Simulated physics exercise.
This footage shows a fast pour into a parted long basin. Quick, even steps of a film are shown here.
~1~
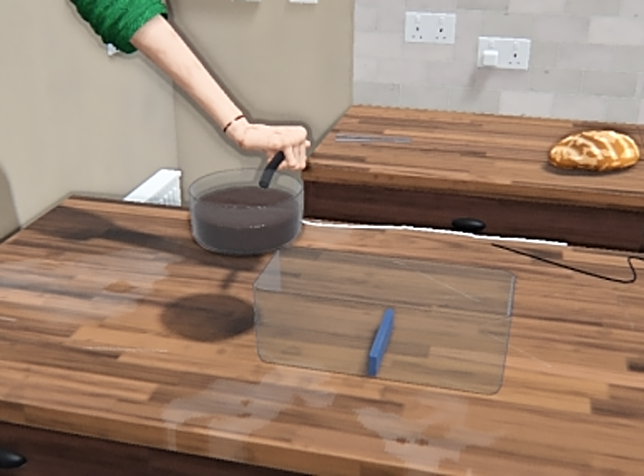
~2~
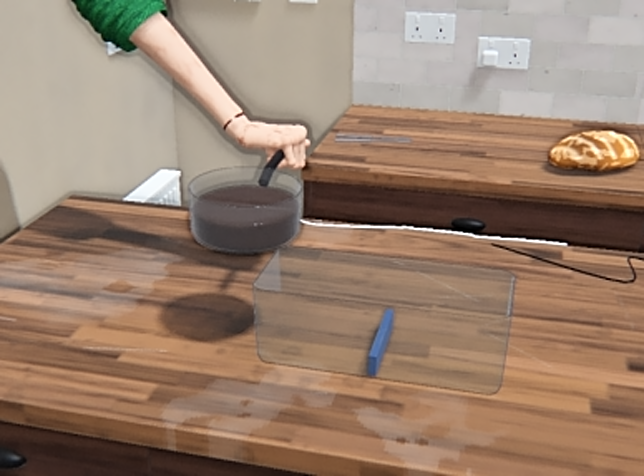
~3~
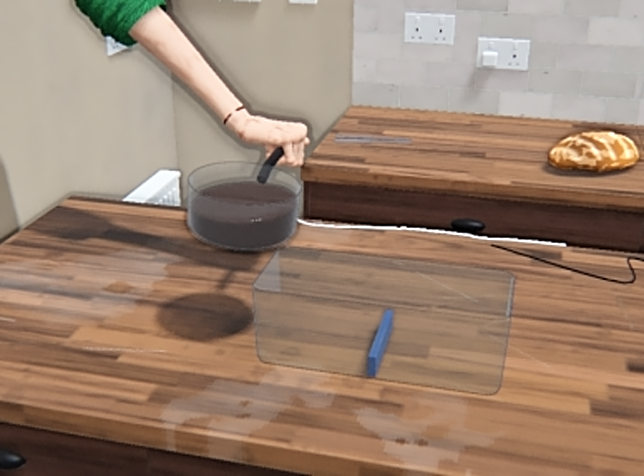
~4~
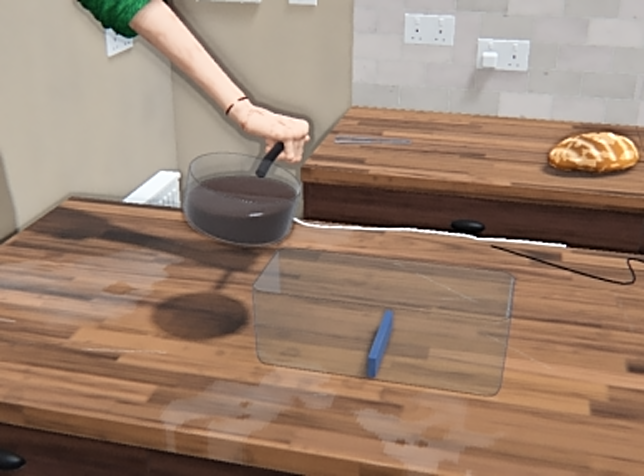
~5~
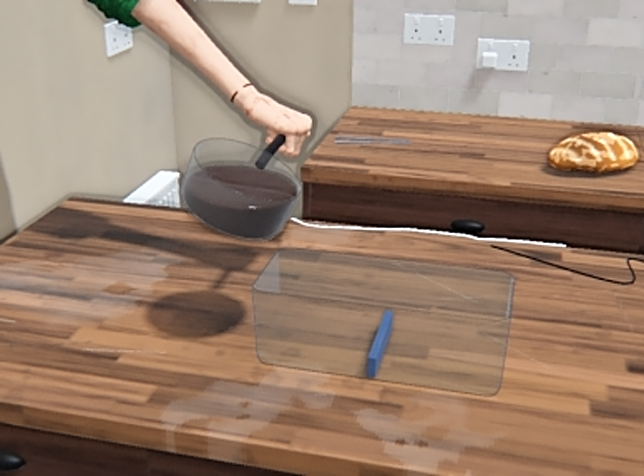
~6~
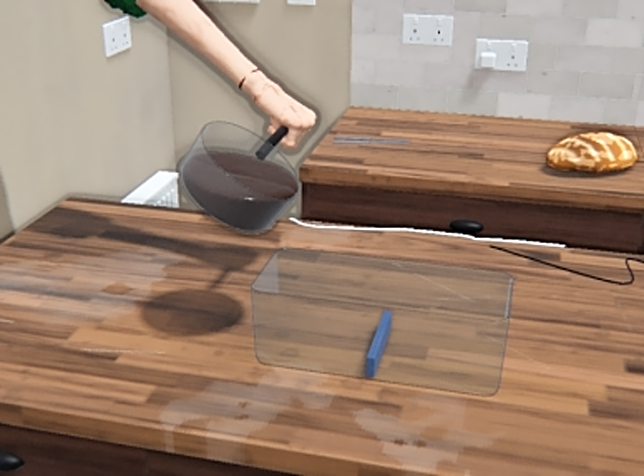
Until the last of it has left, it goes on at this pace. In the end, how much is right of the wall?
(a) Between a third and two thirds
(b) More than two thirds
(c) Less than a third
The answer is a.
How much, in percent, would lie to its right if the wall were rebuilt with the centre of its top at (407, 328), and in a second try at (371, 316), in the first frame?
10 % then 60 %, approximately.
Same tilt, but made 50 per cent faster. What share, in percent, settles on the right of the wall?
Something like 40 percent.
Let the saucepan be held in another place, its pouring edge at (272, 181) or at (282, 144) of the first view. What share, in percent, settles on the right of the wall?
Roughly 30 per cent, and 50 per cent.
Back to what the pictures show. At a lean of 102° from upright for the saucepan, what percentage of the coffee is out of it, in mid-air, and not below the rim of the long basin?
About 65 per cent.
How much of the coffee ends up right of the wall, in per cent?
Close to 50 in a hundred.
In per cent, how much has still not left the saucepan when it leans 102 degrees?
Some 30 per cent has not yet come out.
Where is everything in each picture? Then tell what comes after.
In the first frame, tilt 0°; pouring edge (300, 194); surface from (198, 200) to (299, 210); the long basin's rim runs from (266, 267) to (513, 296); the wall's top is at (382, 333).
In the second frame, tilt 2°; pouring edge (300, 194); surface from (198, 199) to (299, 208).
In the third frame, tilt 6°; pouring edge (299, 195); surface from (195, 196) to (297, 204).
In the fourth frame, tilt 14°; pouring edge (299, 196); surface from (193, 189) to (296, 199).
In the fifth frame, tilt 23°; pouring edge (298, 196); surface from (189, 175) to (297, 194).
In the sixth frame, tilt 35°; pouring edge (296, 196); surface from (188, 158) to (295, 188).
A moment on, the saucepan is tipped right over and 28 per cent is still to pour, 9 is left of the wall and 0 right of it.
Next, the saucepan is tipped right over and 1 per cent is still to pour, 28 is left of the wall and 63 right of it.
Then the saucepan is tipped right over and 0 per cent is still to pour, 41 is left of the wall and 50 right of it.
Later the saucepan is tipped right over and 0 per cent is still to pour, 46 is left of the wall and 50 right of it.
Finally, 46 per cent lies left of the wall, 50 right of it and 4 outside.
